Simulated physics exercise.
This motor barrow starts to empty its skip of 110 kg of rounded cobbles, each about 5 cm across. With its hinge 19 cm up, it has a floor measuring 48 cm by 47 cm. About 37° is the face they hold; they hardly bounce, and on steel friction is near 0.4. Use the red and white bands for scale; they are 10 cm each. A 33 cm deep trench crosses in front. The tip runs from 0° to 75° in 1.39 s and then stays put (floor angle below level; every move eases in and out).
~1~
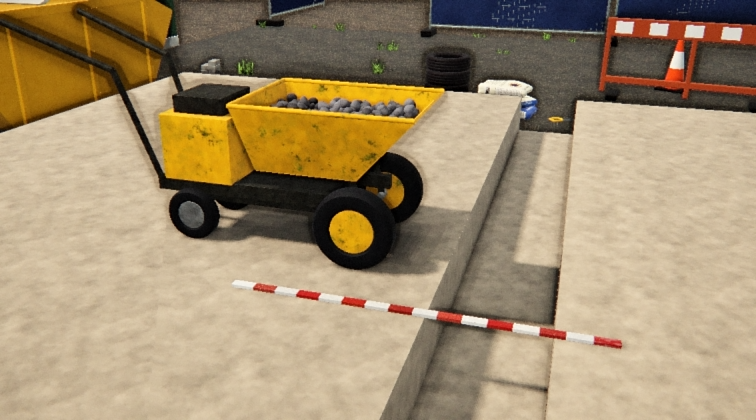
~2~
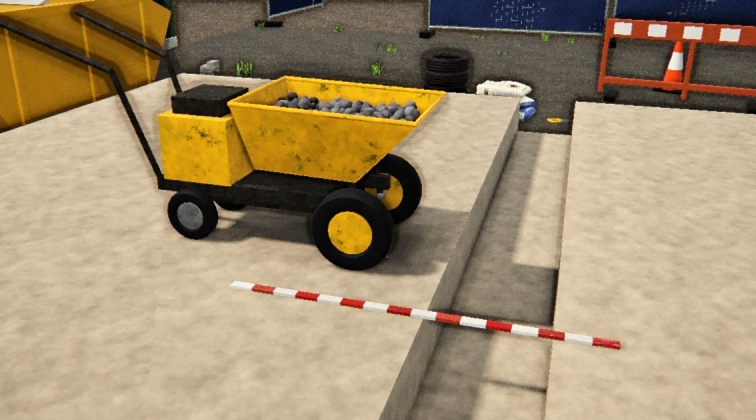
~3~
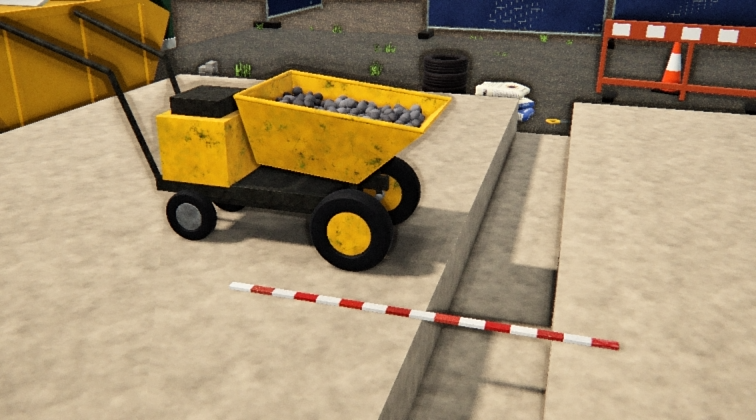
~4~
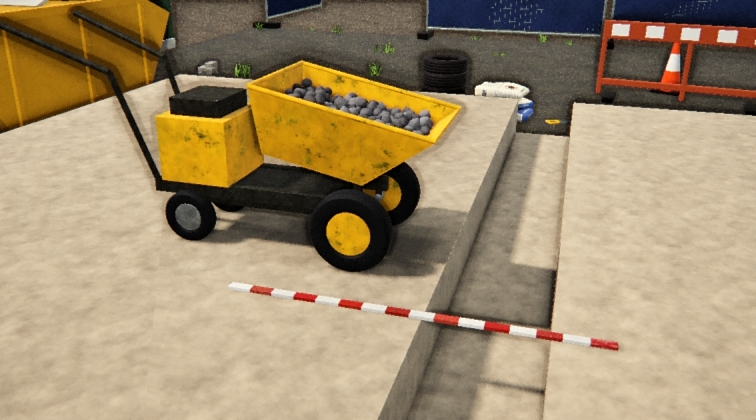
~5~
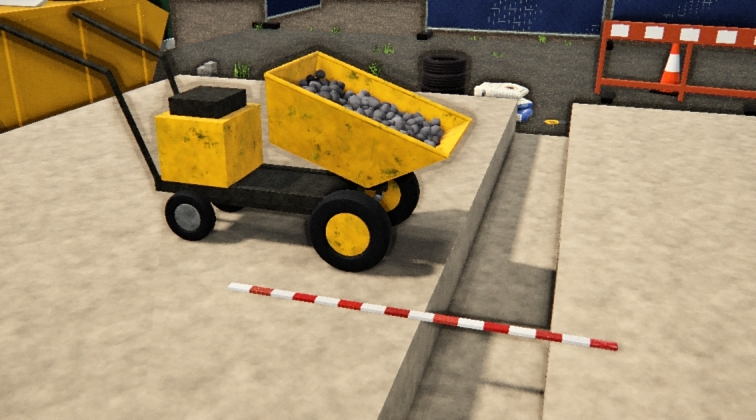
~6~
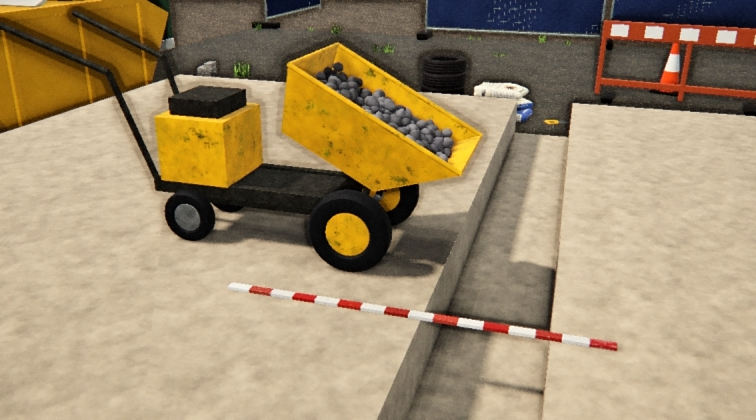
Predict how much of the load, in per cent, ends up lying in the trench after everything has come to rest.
Roughly 100 per cent of it.
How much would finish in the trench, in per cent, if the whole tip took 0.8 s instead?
Close to 95 per cent then.
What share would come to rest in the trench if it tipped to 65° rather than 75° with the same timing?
Then close to 100 per cent.
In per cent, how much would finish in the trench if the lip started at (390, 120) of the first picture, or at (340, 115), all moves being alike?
I'd expect close to 100 per cent at the first and 65 per cent at the second.
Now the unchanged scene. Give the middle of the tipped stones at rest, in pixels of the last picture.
Resting centre: About (512, 314).
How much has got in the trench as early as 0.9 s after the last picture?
Something like 60 in a hundred.
Then, 0.5 s after the last picture the floor is at 63°, 100 % in the skip; the foremost stones are at (498, 222).
Then, 0.9 s after the last picture the floor is at 75°, 39 % in the skip, 61 % in the trench; the foremost stones are at (550, 292).
Then, 1.3 s after the last picture the floor is at 75°, 9 % in the skip, 91 % in the trench; the foremost stones are at (550, 308).
Then, 3.2 s after the last picture the floor is at 75°, 0 % in the skip, 100 % in the trench; the foremost stones are at (551, 301).
